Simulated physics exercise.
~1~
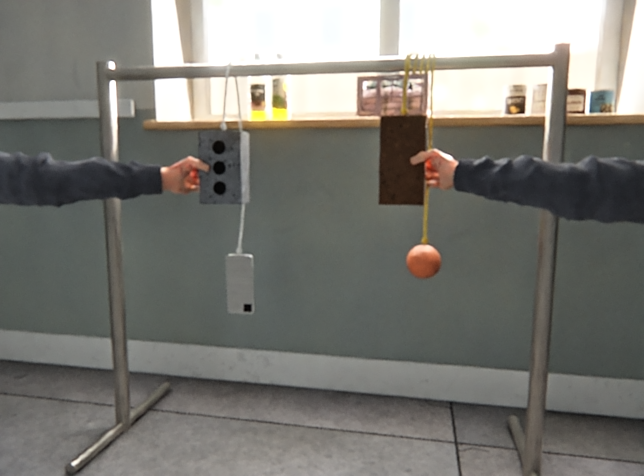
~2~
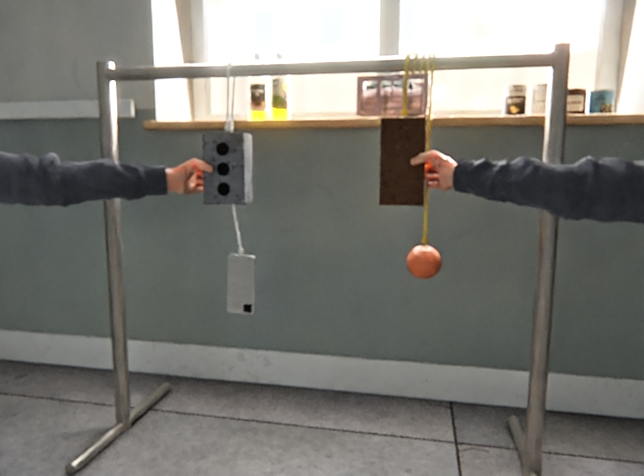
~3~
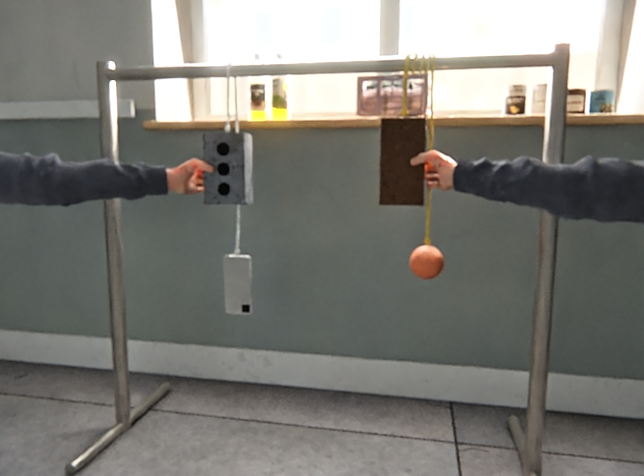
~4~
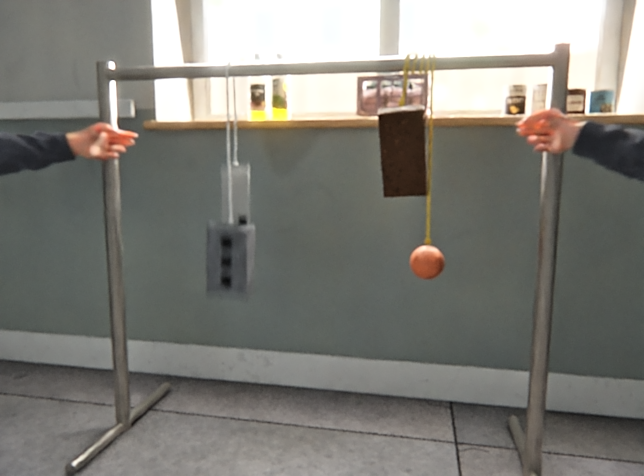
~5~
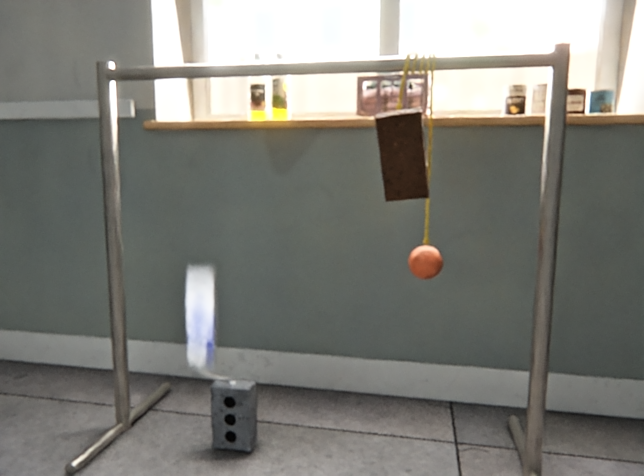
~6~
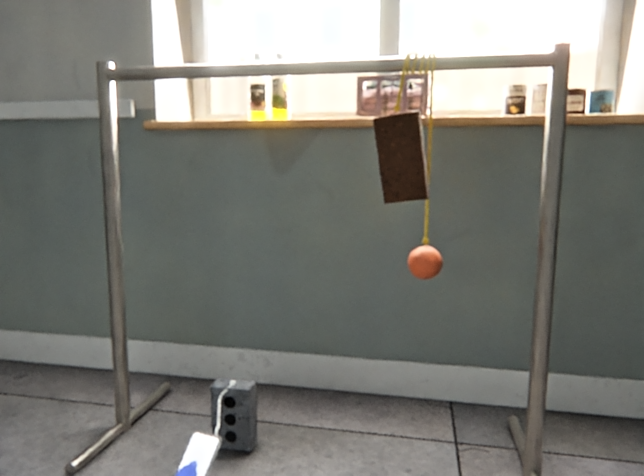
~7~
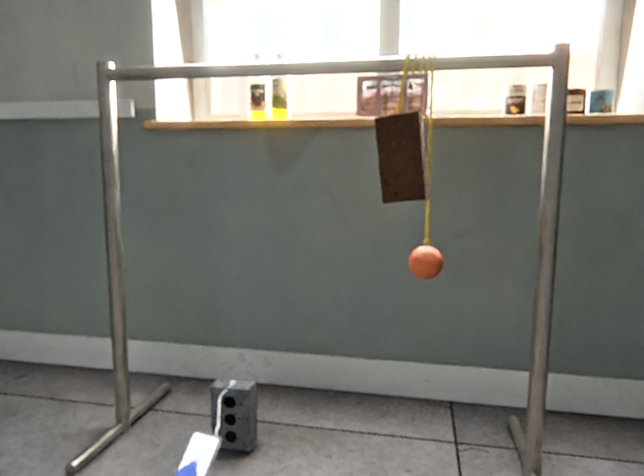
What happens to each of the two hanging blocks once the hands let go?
The grey block on the left drops all the way to the floor, pulling its cord and the white phone down too. The brown block on the right stays hanging from the rail.
